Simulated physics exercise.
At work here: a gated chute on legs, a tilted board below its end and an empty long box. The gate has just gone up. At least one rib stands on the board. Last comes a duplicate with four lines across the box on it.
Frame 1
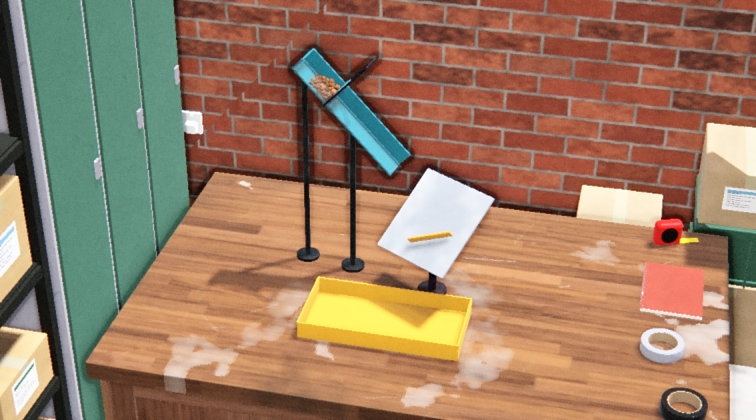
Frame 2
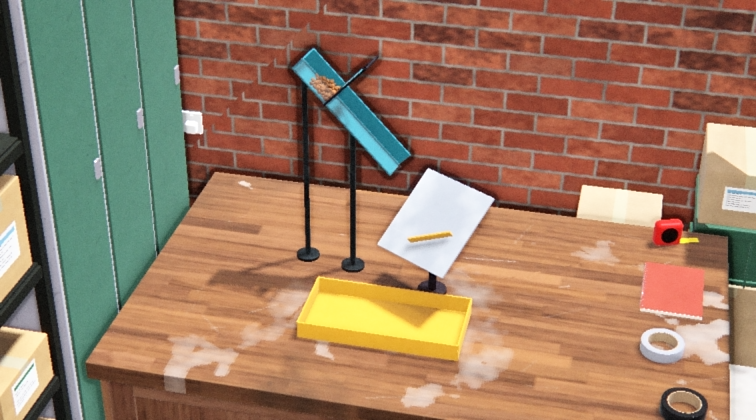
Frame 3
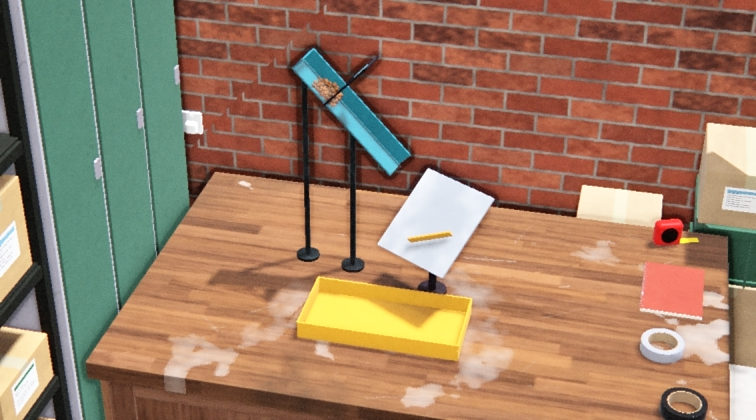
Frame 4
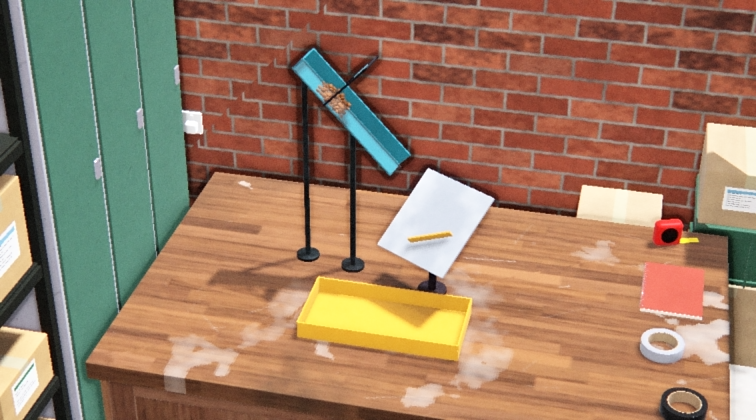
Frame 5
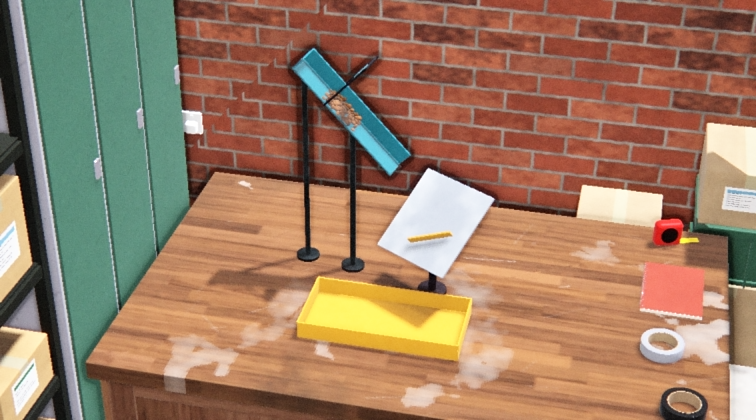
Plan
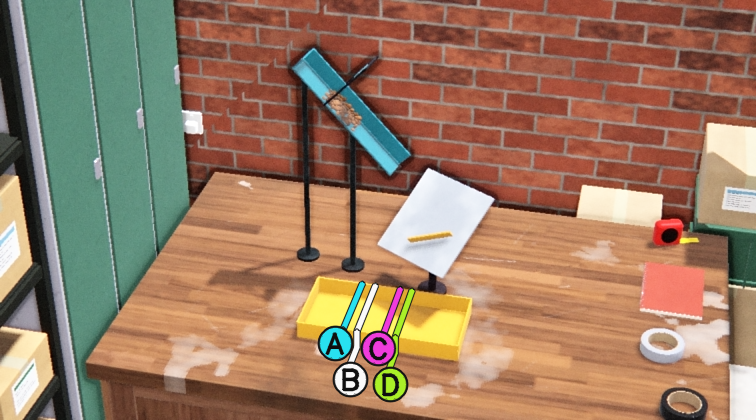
Small brown bits bunched near the top of a sloping blue chute began sliding slowly down it, spreading out a little, while the tilted white board and empty yellow box below stayed still.
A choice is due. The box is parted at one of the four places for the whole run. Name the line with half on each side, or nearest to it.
The answer is line B.
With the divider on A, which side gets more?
The right side.
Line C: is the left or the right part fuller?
Left.
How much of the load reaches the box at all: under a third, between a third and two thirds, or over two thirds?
About that: Between a third and two thirds.
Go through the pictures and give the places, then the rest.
Load behind the gate at (325, 87), bits of dog kibble; lip of the chute at (395, 170), sloping fairly steeply, in the first frame.
Middle of the board at (435, 222), tilted fairly steeply; middle of its low edge at (409, 261); of its high edge at (460, 183), in the second frame.
Front corners of the box at (298, 322) and (458, 346), empty; front of the load at (340, 99), in the third frame.
Middle of the load at (337, 97); its front at (341, 116), about a quarter of the way to the lip; rib from (450, 232) to (407, 238), in the fourth frame.
Middle of the load at (345, 107); its front at (359, 124), about a third of the way to the lip, in the fifth frame.
On the marked copy, line A crosses the front rim at (343, 329); line B crosses the front rim at (357, 331); line C crosses the front rim at (383, 334); line D crosses the front rim at (395, 336).
For line A, of what is caught, a small part on the left of the divider, nearly all on the right.
For line B, of what is caught, about a third on the left of the divider, about two thirds on the right.
For line C, of what is caught, most on the left of the divider, about a quarter on the right.
For line D, of what is caught, most on the left of the divider, about a quarter on the right.
